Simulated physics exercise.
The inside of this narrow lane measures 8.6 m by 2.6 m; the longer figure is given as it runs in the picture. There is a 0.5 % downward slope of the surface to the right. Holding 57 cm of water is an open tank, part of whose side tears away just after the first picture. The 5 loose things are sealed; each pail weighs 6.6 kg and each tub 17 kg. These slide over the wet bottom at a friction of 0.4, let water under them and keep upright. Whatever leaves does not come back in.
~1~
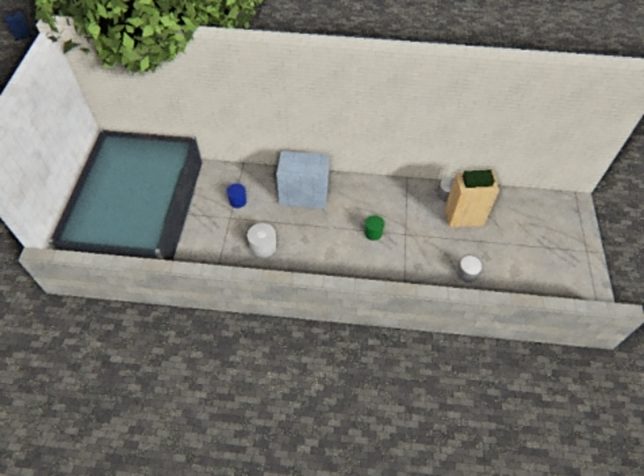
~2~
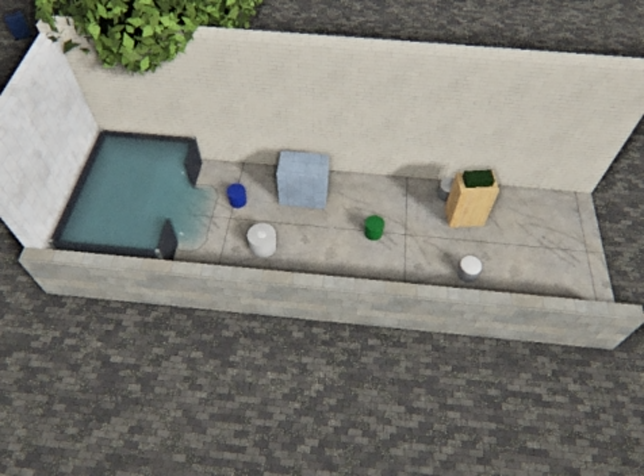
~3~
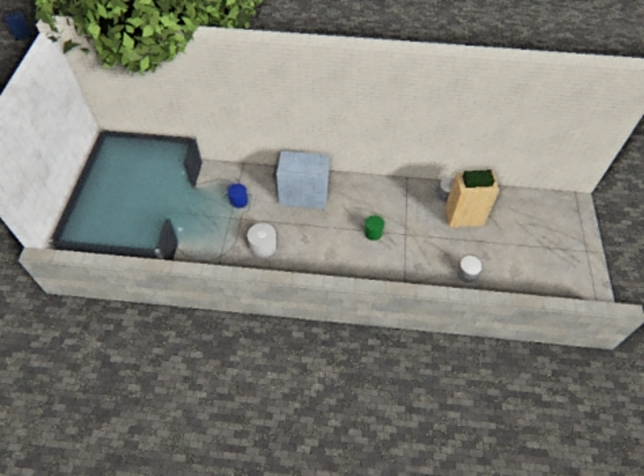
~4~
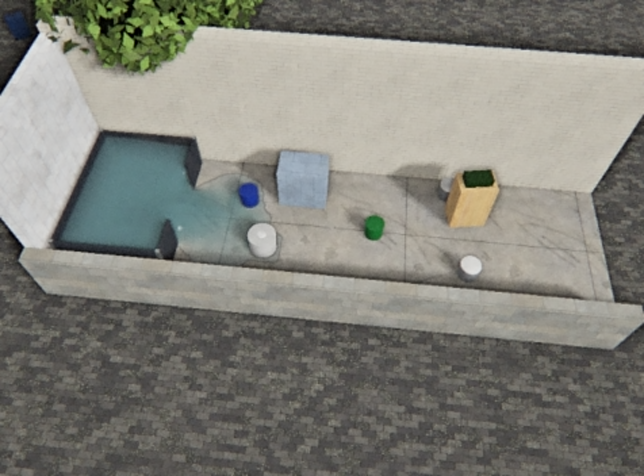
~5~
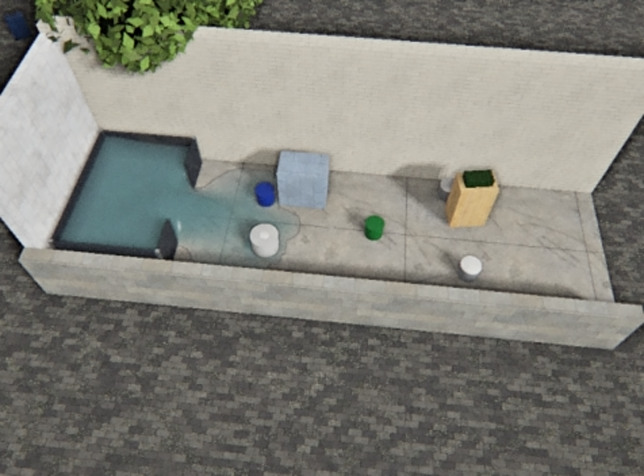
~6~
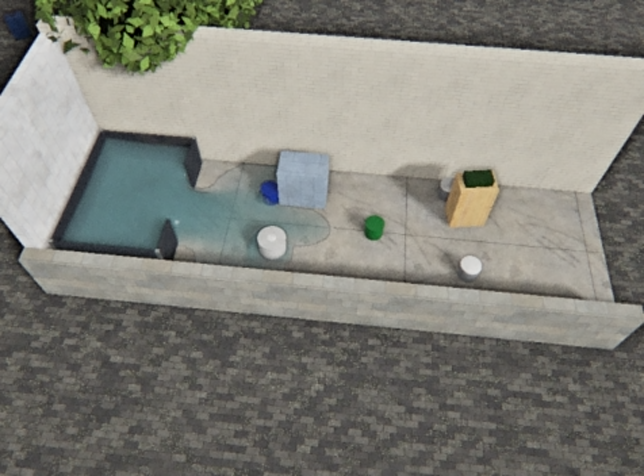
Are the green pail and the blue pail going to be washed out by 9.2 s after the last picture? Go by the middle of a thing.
Result - green pail: Out by then, blue pail: Not out by then.
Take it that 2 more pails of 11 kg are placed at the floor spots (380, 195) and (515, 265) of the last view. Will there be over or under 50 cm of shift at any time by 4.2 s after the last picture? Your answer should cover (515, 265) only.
The shift is above the mark.
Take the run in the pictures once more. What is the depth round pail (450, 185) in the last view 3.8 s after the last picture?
I'd say some 5 cm.
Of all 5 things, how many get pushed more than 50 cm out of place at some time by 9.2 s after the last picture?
That adds up to 5.
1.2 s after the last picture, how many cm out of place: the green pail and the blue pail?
By then roughly 150 cm and 80 cm, respectively.
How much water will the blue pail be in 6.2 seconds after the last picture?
Somewhere close to 7 cm.
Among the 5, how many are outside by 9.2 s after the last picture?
The answer is 4 at that time.
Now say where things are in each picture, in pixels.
The first frame shows the green pail at (375, 223) rests on the ground; the blue pail at (236, 191), on the bottom; water covers 3.6 m2; 0 of 5 have shifted.
The second frame shows the green pail at (375, 223), on the bottom; the blue pail at (236, 191), on the bottom; water covers 4.2 m2; 0 of 5 have shifted.
The third frame shows the green pail at (375, 223) rests on the ground; the blue pail at (237, 191), on the bottom; water covers 4.9 m2; 0 of 5 have shifted.
The fourth frame shows the green pail at (375, 223), on the bottom; the blue pail at (248, 191) rests on the ground, 21 cm from its start; 5.7 m2 under water; 1 of 5 have shifted.
The fifth frame shows the green pail at (375, 223) rests on the ground; the blue pail at (265, 190) rests on the ground, 49 cm from its start; 6.6 m2 under water; 1 of 5 have shifted.
The sixth frame shows the green pail at (375, 223), on the bottom; the blue pail at (270, 188), on the bottom, 58 cm from its start; 7.5 m2 under water; 2 of 5 have shifted.
Then, 1.2 s after the last picture the green pail is near (467, 235), 1.5 m from its start, aground; the blue pail is near (271, 155), 0.9 m from its start, afloat; 0 of 5 are out; 1 afloat.
Then, 3.8 s after the last picture the green pail has gone out; the blue pail is near (204, 170), 0.7 m from its start, afloat; 3 of 5 are out; 1 afloat.
Then, 6.2 s after the last picture the green pail has gone out; the blue pail is near (269, 179), 0.6 m from its start, aground; 4 of 5 are out; 0 afloat.
Then, 9.2 s after the last picture the green pail has gone out; the blue pail is near (272, 172), 0.7 m from its start, aground; 4 of 5 are out; 0 afloat.
